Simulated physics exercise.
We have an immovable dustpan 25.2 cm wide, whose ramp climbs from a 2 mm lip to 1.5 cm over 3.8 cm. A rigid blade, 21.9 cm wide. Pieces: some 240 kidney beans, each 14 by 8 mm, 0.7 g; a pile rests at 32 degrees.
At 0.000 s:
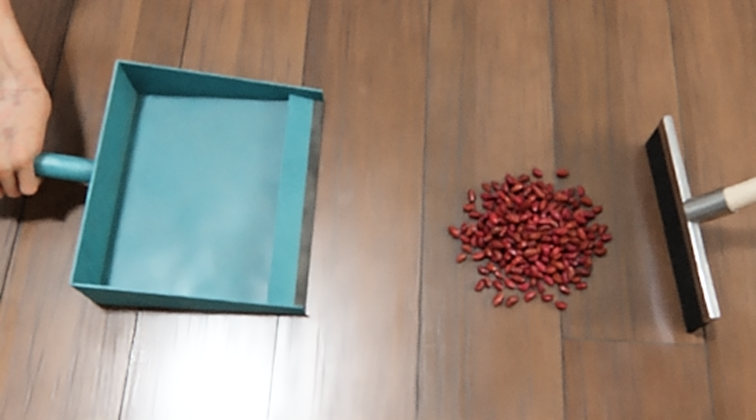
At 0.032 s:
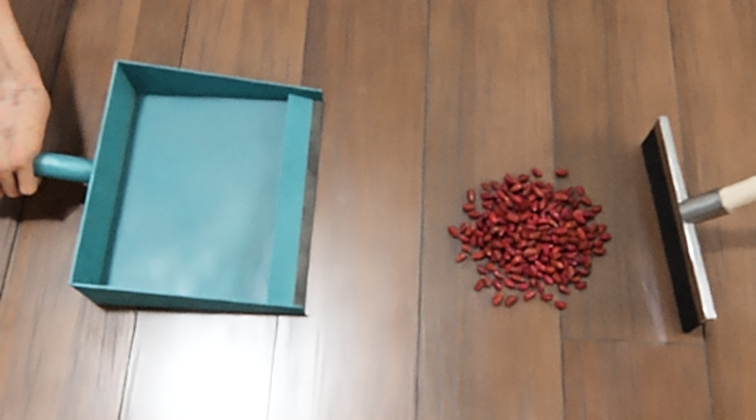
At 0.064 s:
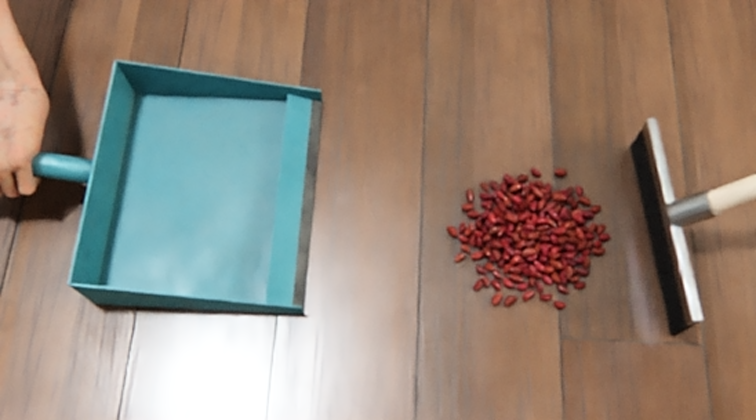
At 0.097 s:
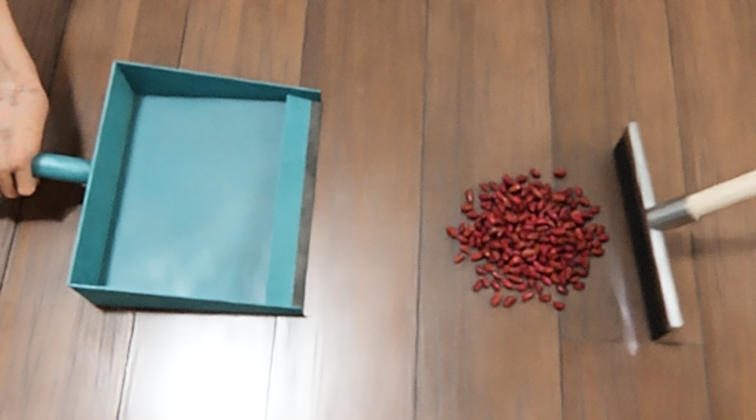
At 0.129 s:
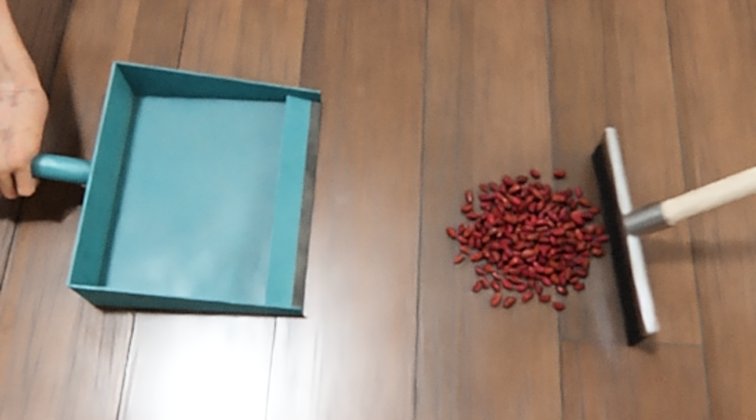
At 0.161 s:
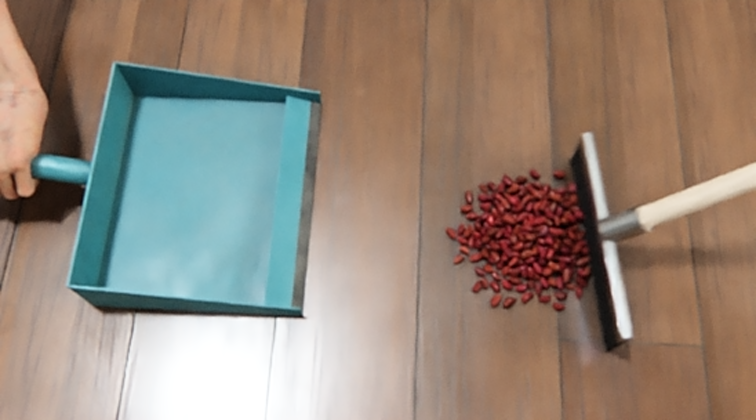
At first, a hand holds a teal dustpan still at the left while a pile of red kidney beans sits on the wooden floor, with a broom-like blade to its right. The blade slides left across the gap, then meets the pile's right side and pushes the nearest beans slightly leftward.
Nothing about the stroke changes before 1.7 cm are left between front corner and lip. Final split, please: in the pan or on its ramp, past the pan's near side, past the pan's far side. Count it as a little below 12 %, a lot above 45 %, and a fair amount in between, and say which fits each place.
In the pan or on its ramp: A fair amount, past the pan's near side: A fair amount, past the pan's far side: A little.
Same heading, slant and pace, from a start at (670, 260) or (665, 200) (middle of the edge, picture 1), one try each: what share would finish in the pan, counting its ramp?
Around 25 percent, then around 35 percent.
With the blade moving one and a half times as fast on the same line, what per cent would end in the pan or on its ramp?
Some 45 %.
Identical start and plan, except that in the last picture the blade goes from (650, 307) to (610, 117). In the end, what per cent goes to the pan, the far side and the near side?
Per cent by place - pan 25, far side 0, near side 10.
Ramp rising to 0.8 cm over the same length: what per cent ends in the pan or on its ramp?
Estimate: About 40 in a hundred.
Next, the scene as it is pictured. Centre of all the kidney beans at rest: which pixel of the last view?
Near (300, 272).
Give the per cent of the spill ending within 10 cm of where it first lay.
Near 0 per cent.
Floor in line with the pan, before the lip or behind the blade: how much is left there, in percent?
About 40 per cent.
After 0.35 s, middle of the blade 16 cm from the lip; 0 % over the lip, far side 0 %, near side 10 %.
After 0.47 s, middle of the blade 7 cm from the lip; 0 % over the lip, far side 0 %, near side 20 %.
After 0.73 s, middle of the blade 3 cm from the lip; 35 % over the lip, far side 0 %, near side 30 %.
In the end, at 2.7 s, pan 35 %, near side 30 %, far side 0 %, in front of the lip or behind the blade 40 %.
